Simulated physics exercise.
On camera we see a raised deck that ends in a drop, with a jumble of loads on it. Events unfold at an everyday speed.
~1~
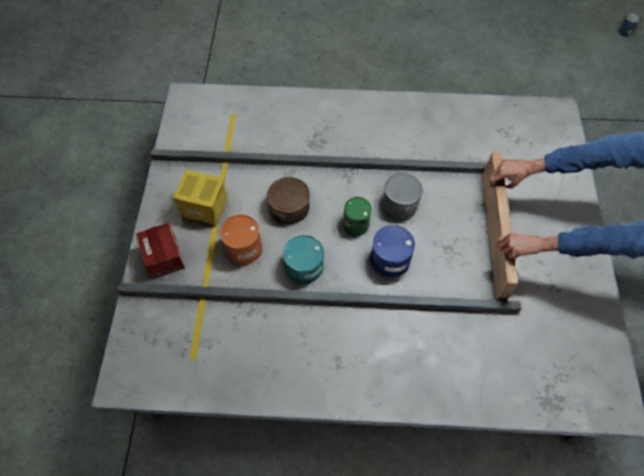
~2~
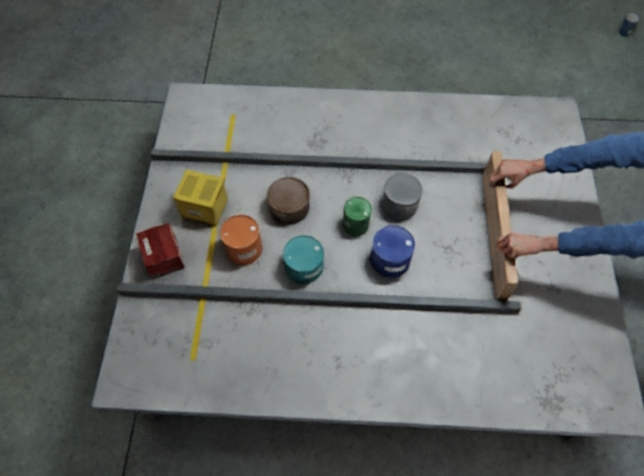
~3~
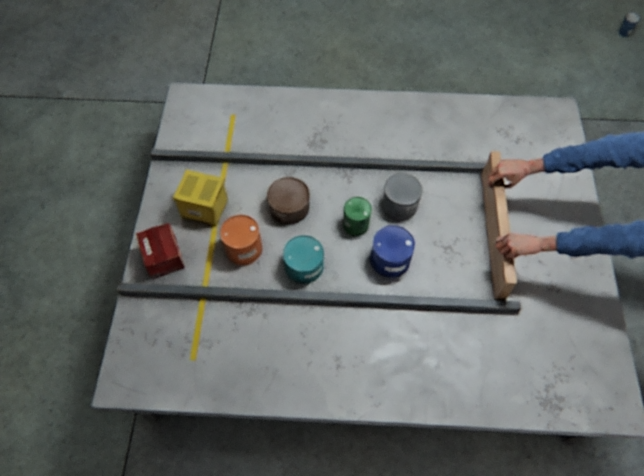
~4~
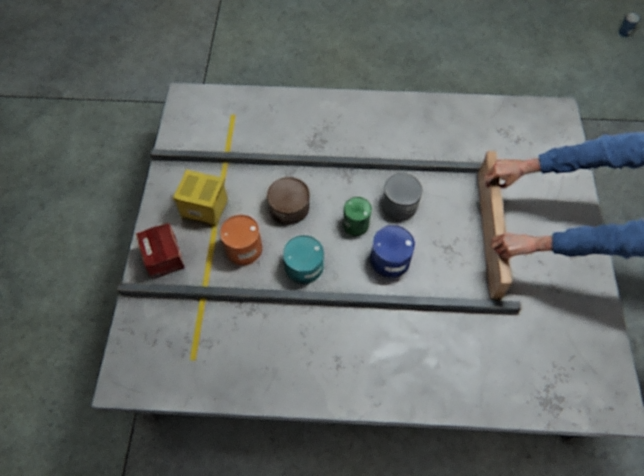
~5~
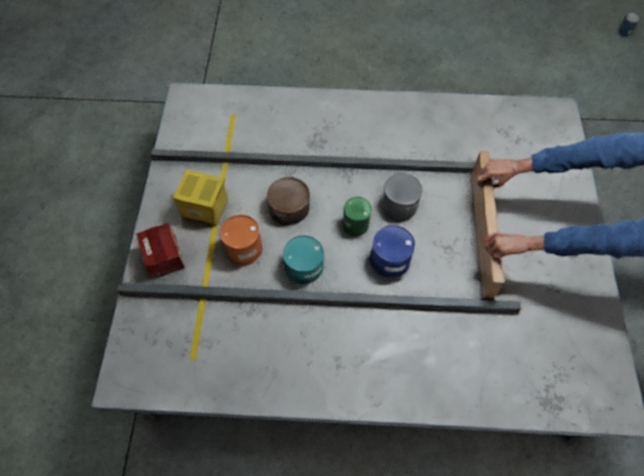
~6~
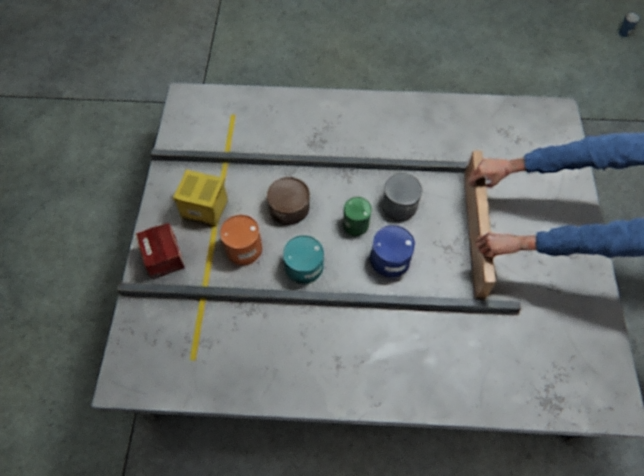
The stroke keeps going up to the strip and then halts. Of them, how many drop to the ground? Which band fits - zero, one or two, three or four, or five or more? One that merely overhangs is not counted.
The band that fits is one or two.
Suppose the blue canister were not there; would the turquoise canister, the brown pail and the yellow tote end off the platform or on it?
Well, the turquoise canister hangs in there, the brown pail hangs in there, and the yellow tote leaves the top.
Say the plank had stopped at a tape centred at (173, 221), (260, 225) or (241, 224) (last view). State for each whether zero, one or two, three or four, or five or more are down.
Result per tape, in order - at least five / none at all / zero.
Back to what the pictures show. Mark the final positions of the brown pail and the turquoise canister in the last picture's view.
Looks like one lands around (163, 196), and the other around (155, 264).
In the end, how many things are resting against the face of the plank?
That number would be 3.
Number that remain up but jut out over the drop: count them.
The figure is 0.
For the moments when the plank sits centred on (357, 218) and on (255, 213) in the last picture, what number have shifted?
That makes 4 at the first spot and 8 at the second.
Early on, none off yet; red parcel at rest near (161, 251); yellow tote at rest near (202, 199); orange canister at rest near (242, 240).
Finally, the number that fall off is one or two; lost, yellow tote and red parcel.
